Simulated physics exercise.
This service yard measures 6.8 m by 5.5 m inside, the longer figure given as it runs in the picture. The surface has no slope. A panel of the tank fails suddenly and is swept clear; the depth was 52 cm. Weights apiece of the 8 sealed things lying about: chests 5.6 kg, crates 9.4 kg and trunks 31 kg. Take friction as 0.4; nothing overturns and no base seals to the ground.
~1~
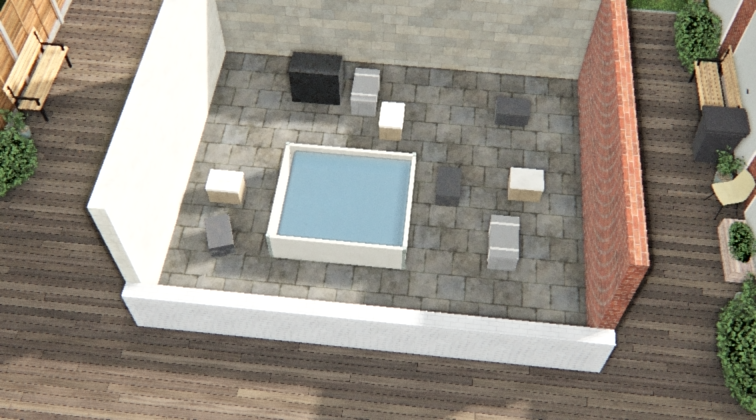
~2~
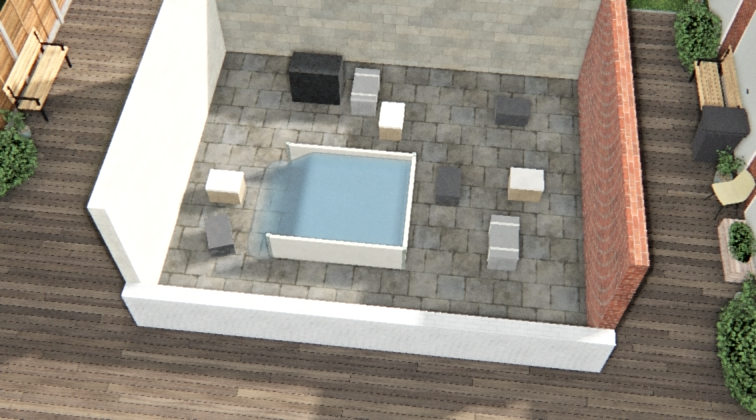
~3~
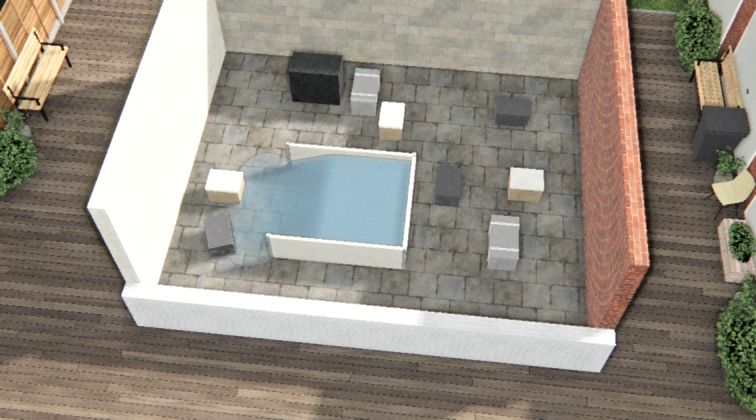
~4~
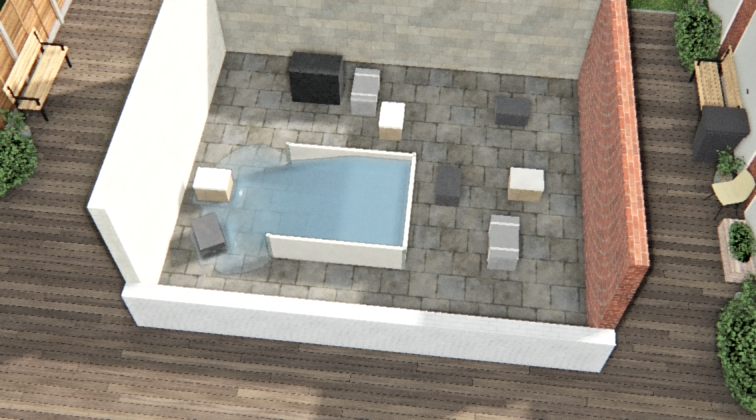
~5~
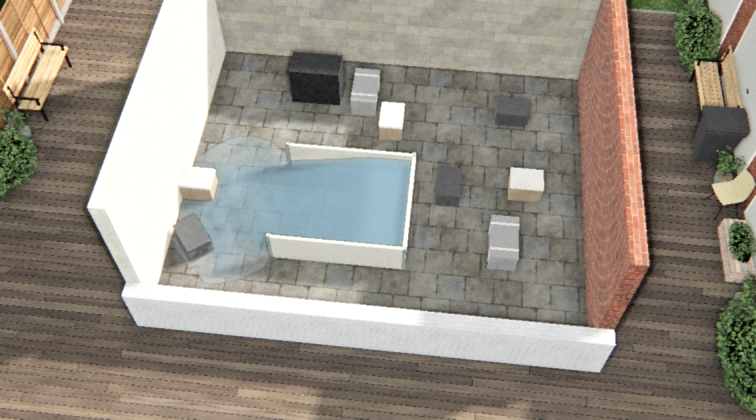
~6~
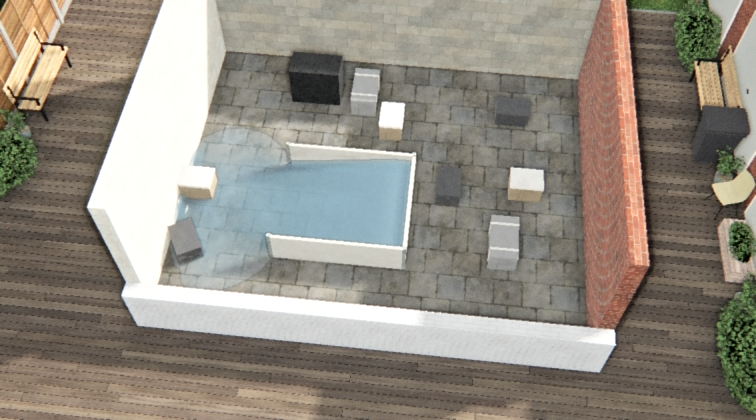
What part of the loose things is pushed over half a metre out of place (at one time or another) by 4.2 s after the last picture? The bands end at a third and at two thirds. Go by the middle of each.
That comes to under a third.
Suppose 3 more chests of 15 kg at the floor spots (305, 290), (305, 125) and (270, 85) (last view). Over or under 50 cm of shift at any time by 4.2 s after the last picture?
In that order: Past it, short of it, more.
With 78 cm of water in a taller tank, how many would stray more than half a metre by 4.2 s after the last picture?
Then 5.
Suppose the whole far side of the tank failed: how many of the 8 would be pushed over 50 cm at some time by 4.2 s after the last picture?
Then 5.
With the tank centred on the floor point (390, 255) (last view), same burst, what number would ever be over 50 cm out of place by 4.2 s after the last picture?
In that case 2 of them.
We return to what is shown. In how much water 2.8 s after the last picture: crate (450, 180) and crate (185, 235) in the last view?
Roughly 0 and 8 cm.
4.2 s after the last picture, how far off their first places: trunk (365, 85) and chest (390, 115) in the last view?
In that order: 10 cm, 0 cm.
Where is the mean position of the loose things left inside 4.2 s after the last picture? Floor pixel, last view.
Near (444, 166).
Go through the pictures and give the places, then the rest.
The first frame shows a crate at (219, 231) rests on the ground; a chest at (224, 180) rests on the ground; 3.7 m2 under water; 0 of 8 have shifted.
The second frame shows a crate at (219, 231), on the bottom; a chest at (224, 180) rests on the ground; water covers 4.5 m2; 0 of 8 have shifted.
The third frame shows a crate at (218, 231) rests on the ground; a chest at (224, 180) rests on the ground; water covers 5.4 m2; 0 of 8 have shifted.
The fourth frame shows a crate at (207, 231), on the bottom, 18 cm from its start; a chest at (212, 178), on the bottom, 21 cm from its start; water covers 6.4 m2; 2 of 8 have shifted.
The fifth frame shows a crate at (191, 233) rests on the ground, 44 cm from its start; a chest at (196, 177) rests on the ground, 47 cm from its start; water covers 7.7 m2; 2 of 8 have shifted.
The sixth frame shows a crate at (184, 237), on the bottom, 56 cm from its start; a chest at (196, 176) floats, 48 cm from its start; 8.6 m2 under water; 2 of 8 have shifted.
Then, 0.4 s after the last picture 1 of 8 are over 50 cm from their spots; 2 afloat.
Then, 1.5 s after the last picture 2 of 8 are over 50 cm from their spots; 2 afloat.
Then, 2.8 s after the last picture 2 of 8 are over 50 cm from their spots; 2 afloat.
Then, 4.2 s after the last picture 2 of 8 are over 50 cm from their spots, and 2 have been at some point; 2 afloat.
